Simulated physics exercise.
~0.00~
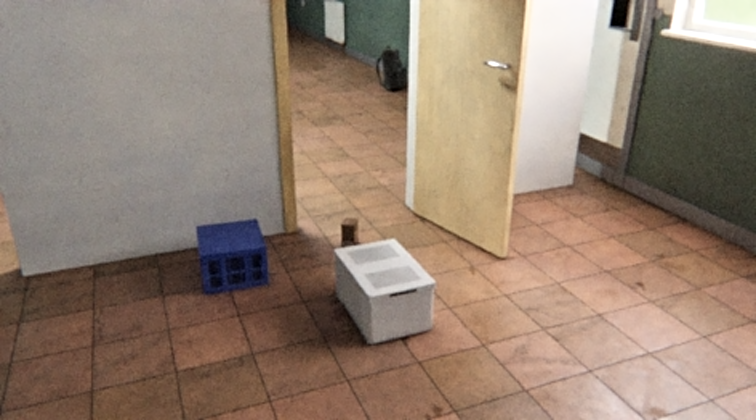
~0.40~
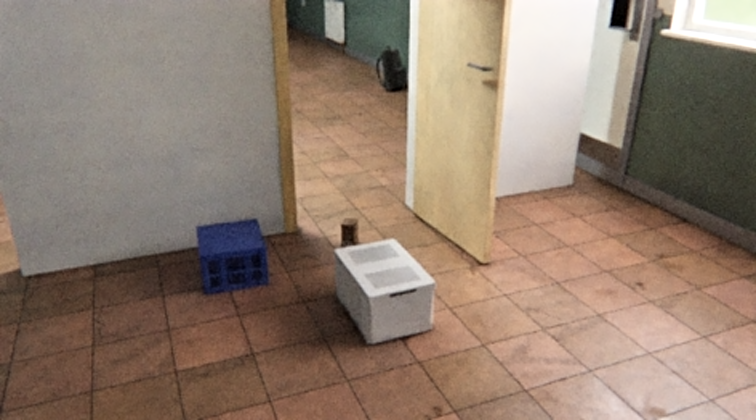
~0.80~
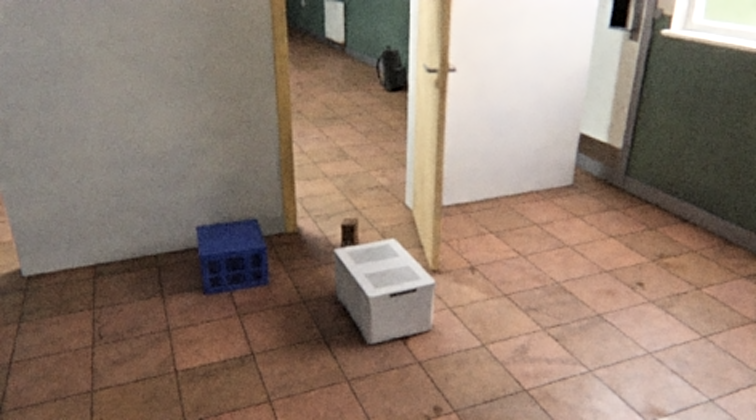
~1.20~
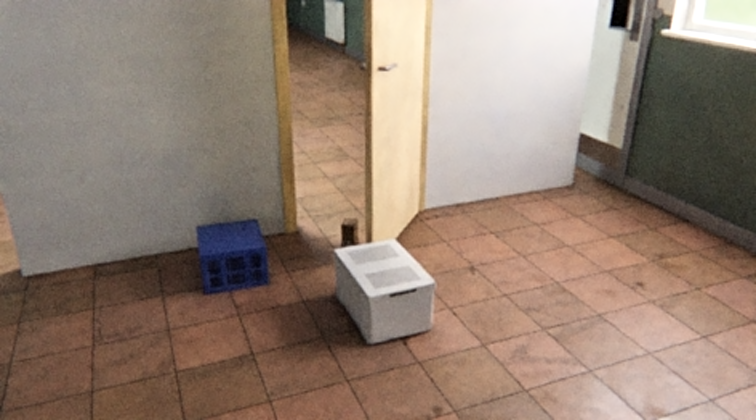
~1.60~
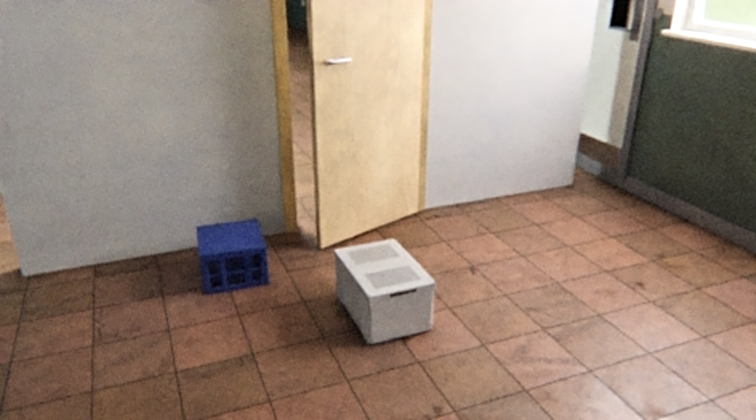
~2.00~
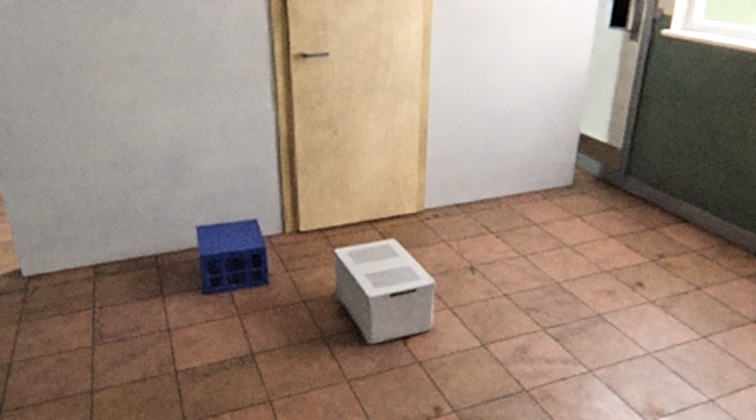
A wooden door swings from wide open to closed, hiding the small brown carton from view.
